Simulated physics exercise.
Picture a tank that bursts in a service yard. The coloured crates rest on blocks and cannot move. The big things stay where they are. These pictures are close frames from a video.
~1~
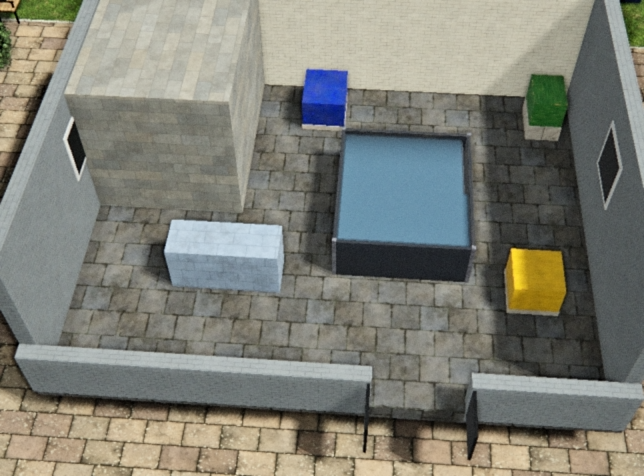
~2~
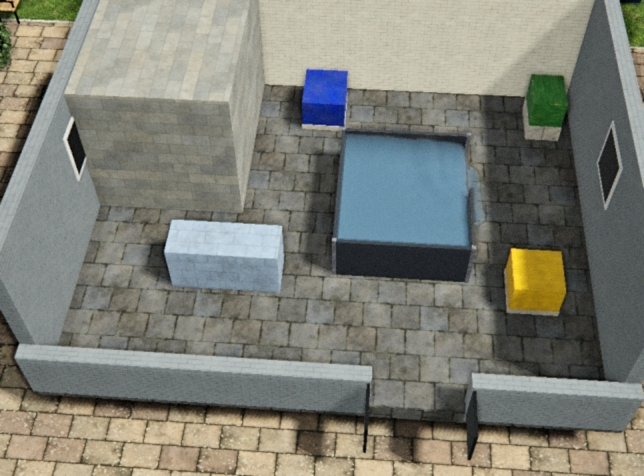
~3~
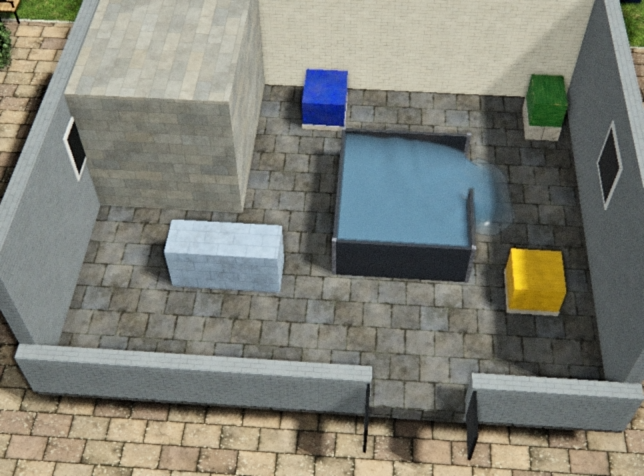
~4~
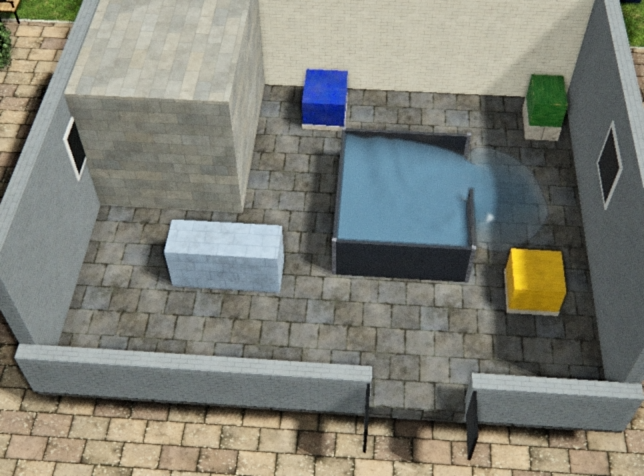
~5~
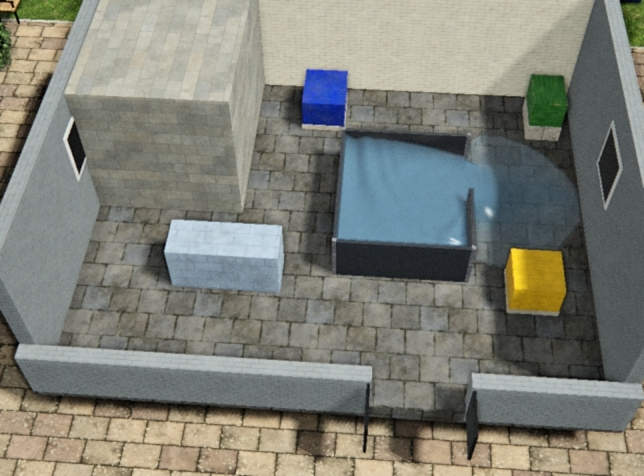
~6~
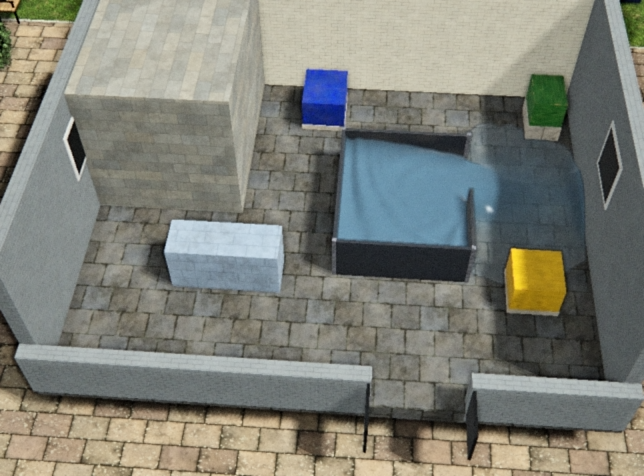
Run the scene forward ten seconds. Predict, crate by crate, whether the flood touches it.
Looks like the yellow crate is within reach of the water; looks like the green crate is within reach of the water; looks like the blue crate is within reach of the water.
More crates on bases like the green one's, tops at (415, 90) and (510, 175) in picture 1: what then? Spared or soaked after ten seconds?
In turn: Stays dry, is wetted.
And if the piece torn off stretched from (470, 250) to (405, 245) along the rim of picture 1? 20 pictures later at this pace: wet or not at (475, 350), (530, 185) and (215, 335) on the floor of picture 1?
In turn: Wet, covered, awash.
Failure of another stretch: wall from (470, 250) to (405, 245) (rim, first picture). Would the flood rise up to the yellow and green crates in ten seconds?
In that case the yellow crate is flooded and the green crate is never flooded.
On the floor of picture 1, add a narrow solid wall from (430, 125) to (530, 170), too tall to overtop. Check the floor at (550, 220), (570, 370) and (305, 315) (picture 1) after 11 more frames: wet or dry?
First inundated, then inundated, then unwetted.
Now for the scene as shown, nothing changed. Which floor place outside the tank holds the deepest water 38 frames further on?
My best guess is roughly (605, 407).
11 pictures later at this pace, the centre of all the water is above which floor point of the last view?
Around pixel (465, 208) of the last picture.
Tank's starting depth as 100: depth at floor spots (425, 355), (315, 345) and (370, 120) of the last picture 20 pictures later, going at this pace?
4, 0 and 6 per cent, roughly.
A moment on, water covers 20 % of the floor; the yellow crate water round its plinth, the green crate water round its plinth, the blue crate not reached.
Next, water covers 25 % of the floor; the yellow crate water round its plinth, the green crate water round its plinth, the blue crate not reached.
Then, water covers 45 % of the floor; the yellow crate water round its plinth, the green crate water round its plinth, the blue crate water round its plinth.
Later, water covers 85 % of the floor; the yellow crate water round its plinth, the green crate water round its plinth, the blue crate water round its plinth.
In the end, water covers 100 % of the floor; the yellow crate was topped, the green crate was topped, the blue crate was topped.
